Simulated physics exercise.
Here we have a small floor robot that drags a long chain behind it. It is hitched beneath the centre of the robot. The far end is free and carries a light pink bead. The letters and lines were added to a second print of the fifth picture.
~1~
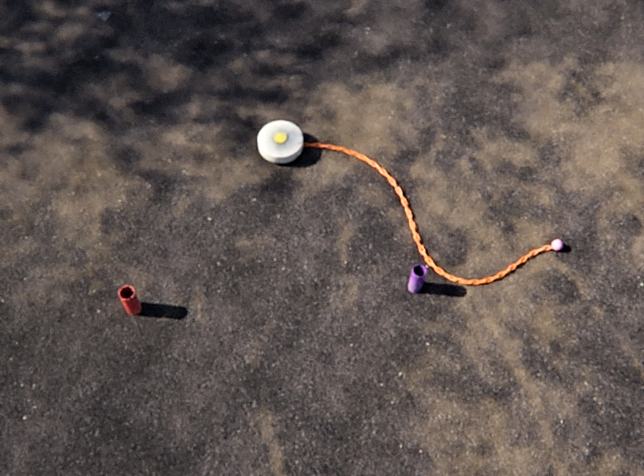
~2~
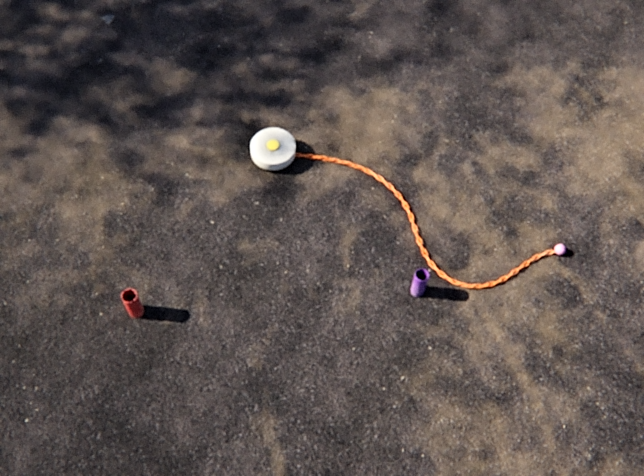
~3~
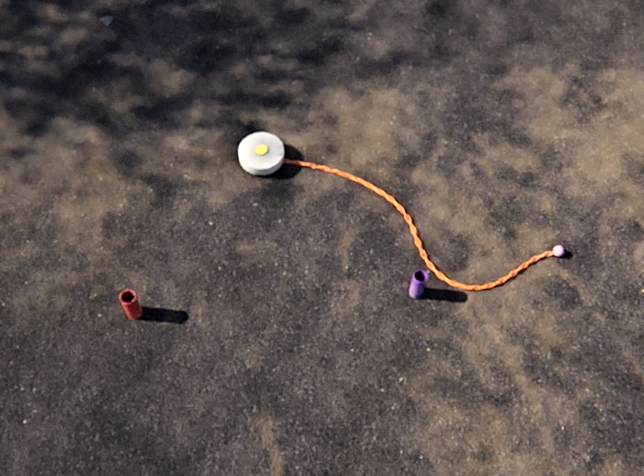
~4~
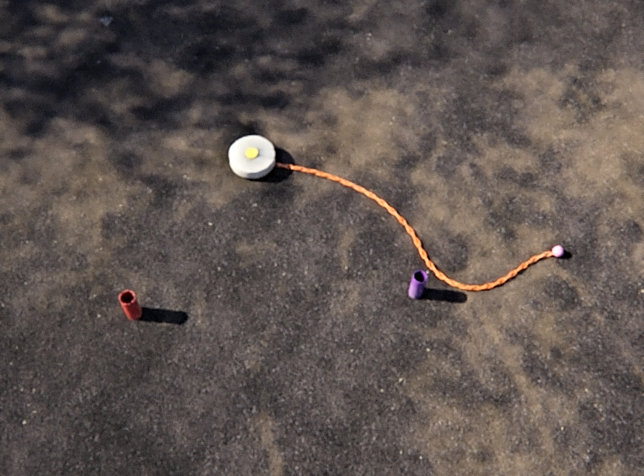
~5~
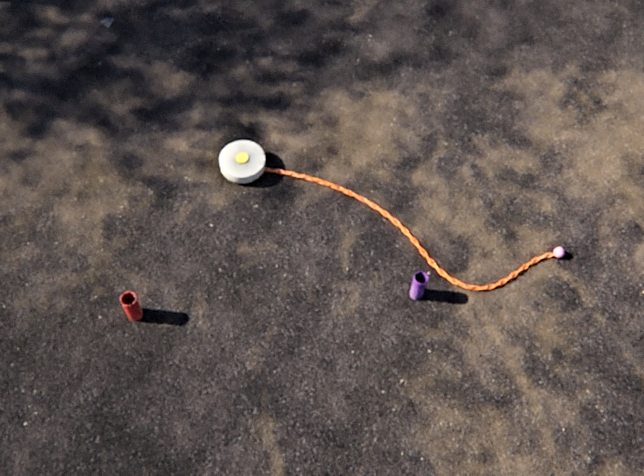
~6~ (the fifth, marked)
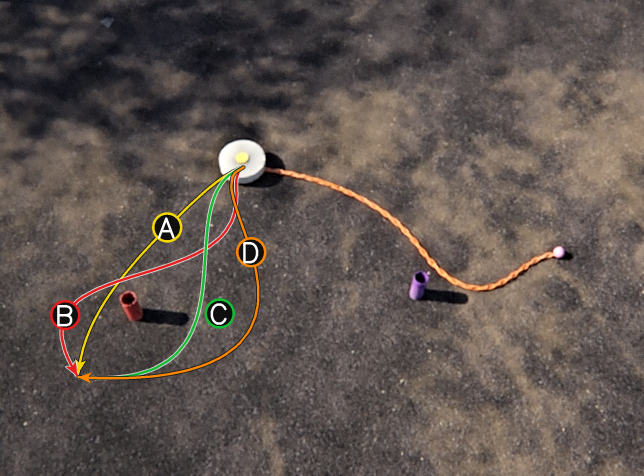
White disc-shaped robot creeping left and slightly down across dark ground, an orange cord trailing behind it past a purple post.
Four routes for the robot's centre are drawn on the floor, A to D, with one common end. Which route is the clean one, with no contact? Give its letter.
It should follow C.
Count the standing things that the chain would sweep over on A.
One.
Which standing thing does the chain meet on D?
It is the purple post.
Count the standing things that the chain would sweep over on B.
One.
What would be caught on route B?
It meets the red post.
On the marked copy, A from (243, 167) via (144, 252) to (78, 373); B from (243, 167) via (154, 270) to (77, 375); C from (243, 167) via (202, 292) to (78, 377); D from (243, 167) via (255, 317) to (78, 377).
With C. Early on, robot (204, 249), middle of the chain (389, 233), free end (559, 253).
Further on, robot (168, 356), middle of the chain (356, 276), free end (543, 257).
At the end, robot (76, 374), middle of the chain (284, 319), free end (467, 265); nothing has been touched.
As for the rest, A meets the red post; B meets the red post; D meets the purple post.
